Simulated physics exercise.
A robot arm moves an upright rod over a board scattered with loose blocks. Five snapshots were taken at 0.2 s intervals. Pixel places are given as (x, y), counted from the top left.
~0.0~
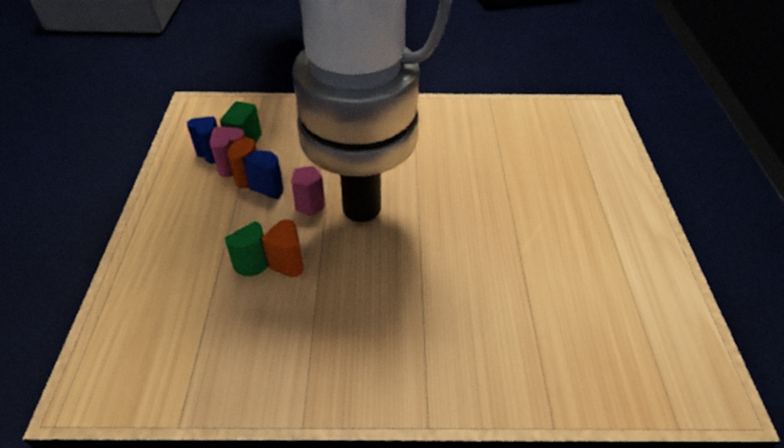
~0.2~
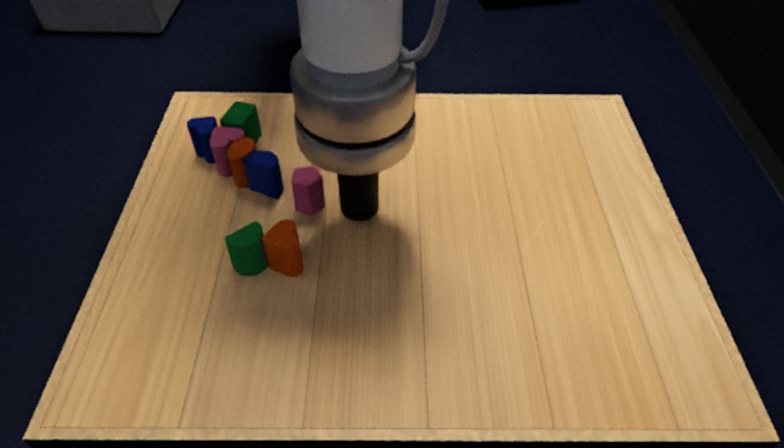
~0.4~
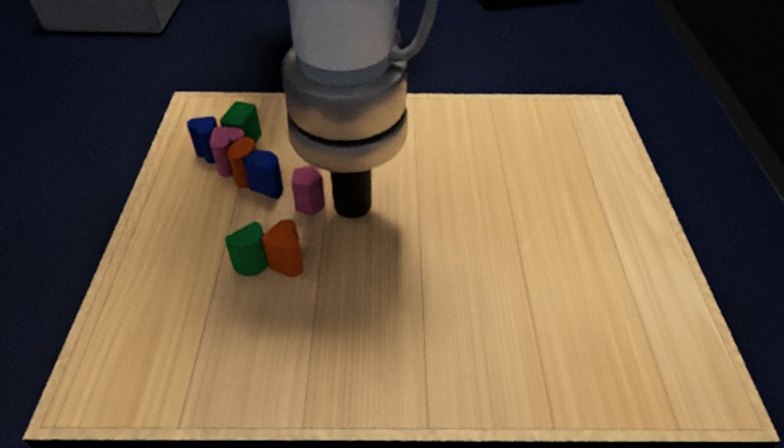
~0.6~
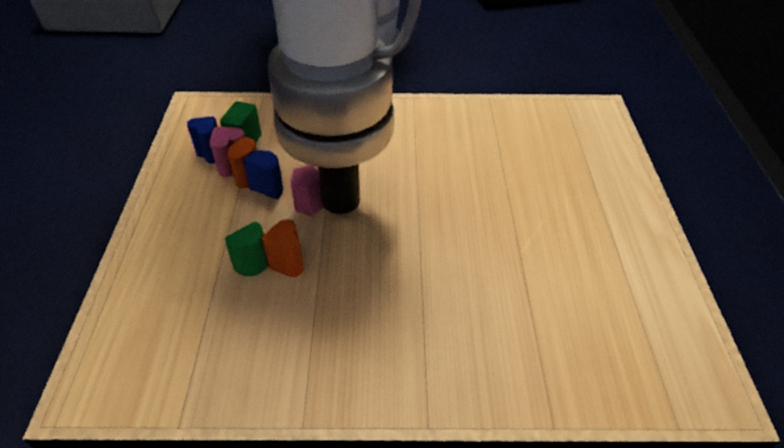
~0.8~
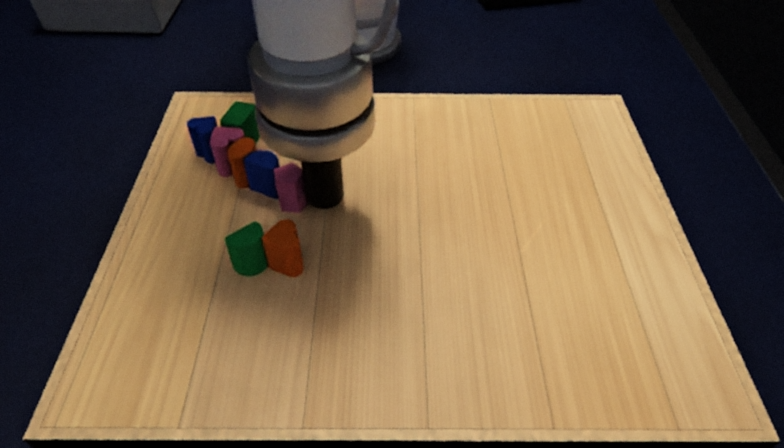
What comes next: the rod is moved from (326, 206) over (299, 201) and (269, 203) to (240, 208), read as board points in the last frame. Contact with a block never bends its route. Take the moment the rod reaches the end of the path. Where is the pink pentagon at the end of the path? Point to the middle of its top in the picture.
The top centre is at (207, 198).
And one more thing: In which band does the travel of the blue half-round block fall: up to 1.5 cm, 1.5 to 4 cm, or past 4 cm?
More than 4 cm.
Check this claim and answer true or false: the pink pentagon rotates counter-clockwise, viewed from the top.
True
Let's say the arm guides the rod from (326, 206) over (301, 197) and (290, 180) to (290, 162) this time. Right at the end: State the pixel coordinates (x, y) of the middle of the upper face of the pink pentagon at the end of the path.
It should be at (264, 179) by then.
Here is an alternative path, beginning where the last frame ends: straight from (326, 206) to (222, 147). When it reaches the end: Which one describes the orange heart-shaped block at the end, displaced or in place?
The block you're asking about stays where it is.
On the path given first. Halfway along, rod at (281, 191); pink heart-shaped block at (224, 134); orange elliptical block at (236, 145), turned 25° clockwise; blue half-round block at (233, 168), turned 80° clockwise; pink pentagon at (246, 184), turned 65° anticlockwise.
At the end, rod at (237, 198); pink heart-shaped block at (224, 134); orange elliptical block at (236, 145), turned 25° clockwise; blue half-round block at (205, 167), turned 110° clockwise; pink pentagon at (207, 198), turned 85° anticlockwise.
